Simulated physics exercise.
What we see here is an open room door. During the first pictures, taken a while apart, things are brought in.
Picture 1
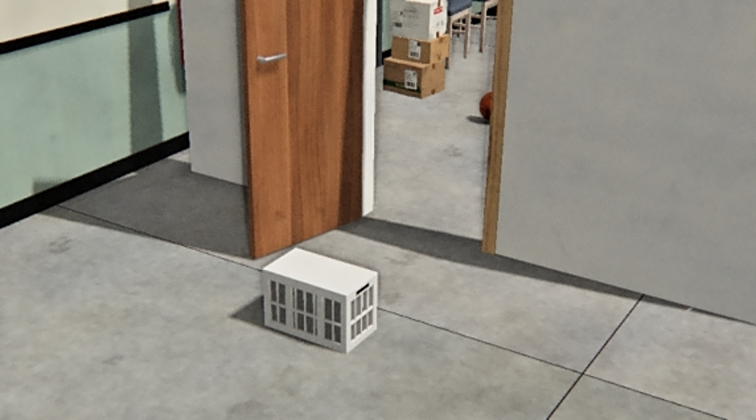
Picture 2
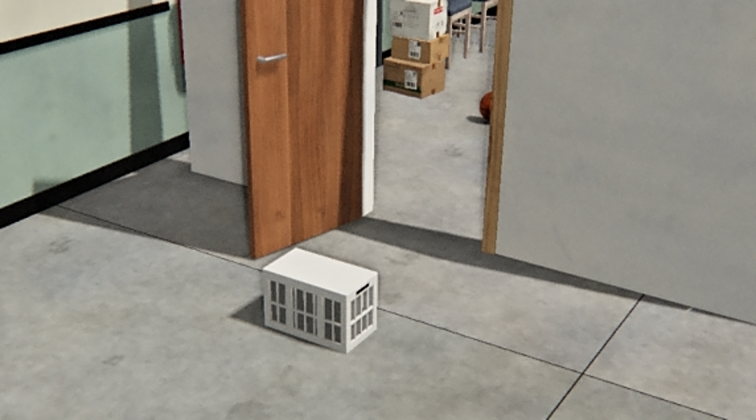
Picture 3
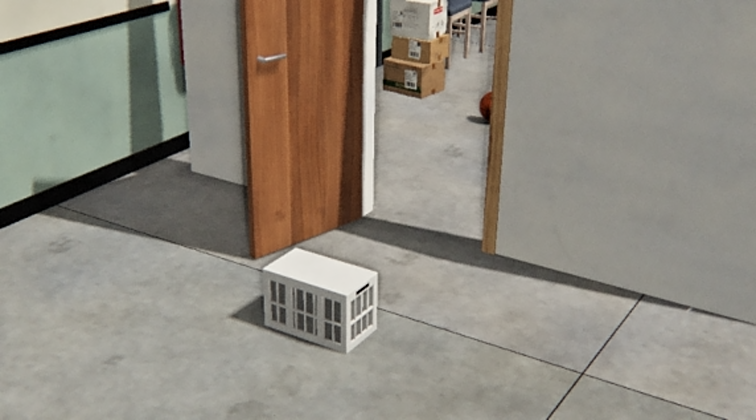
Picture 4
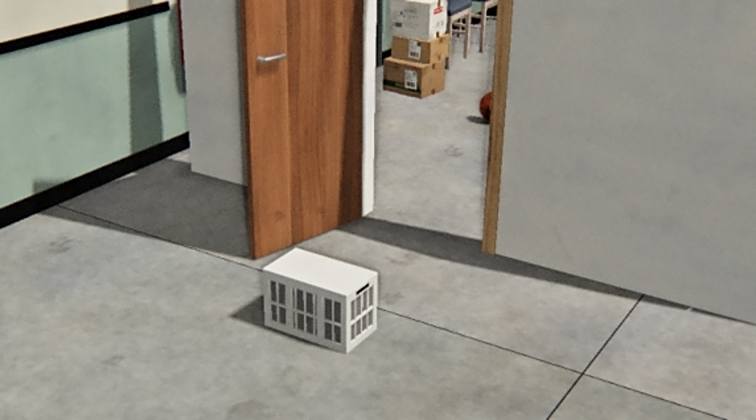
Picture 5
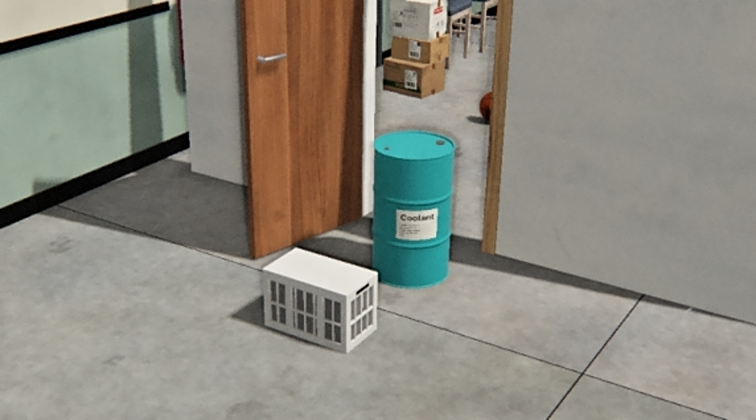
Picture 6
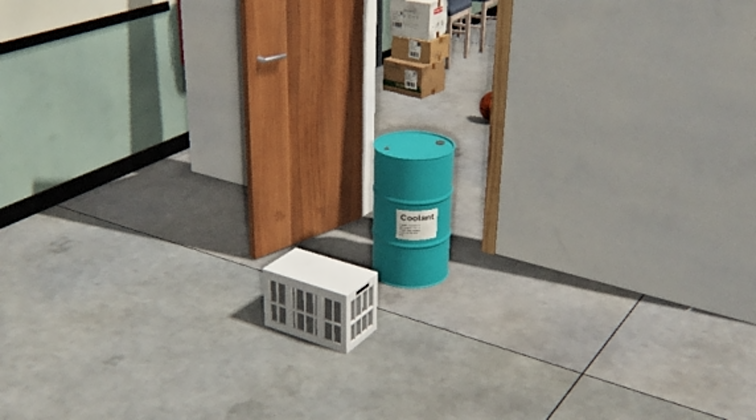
Turquoise coolant drum appearing in an open doorway beside a white crate, with the wooden door and everything else staying still.
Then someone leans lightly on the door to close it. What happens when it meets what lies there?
It gets stuck.
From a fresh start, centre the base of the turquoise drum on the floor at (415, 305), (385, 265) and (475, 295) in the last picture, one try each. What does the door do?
Swings all the way, held up partway, Swings all the way.
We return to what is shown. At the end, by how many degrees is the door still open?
It stays open at around 55°.
Then, 0.50 s past the last view, door at 94°.
Then, 0.70 s past the last view, door at 84°.
Then, 1.00 s past the last view, door at 66°.
Then, 1.20 s past the last view, door at 54°.
Finally, door at 53°; both still in place. Final places as the last picture's camera would see them, turquoise drum near (413, 209).
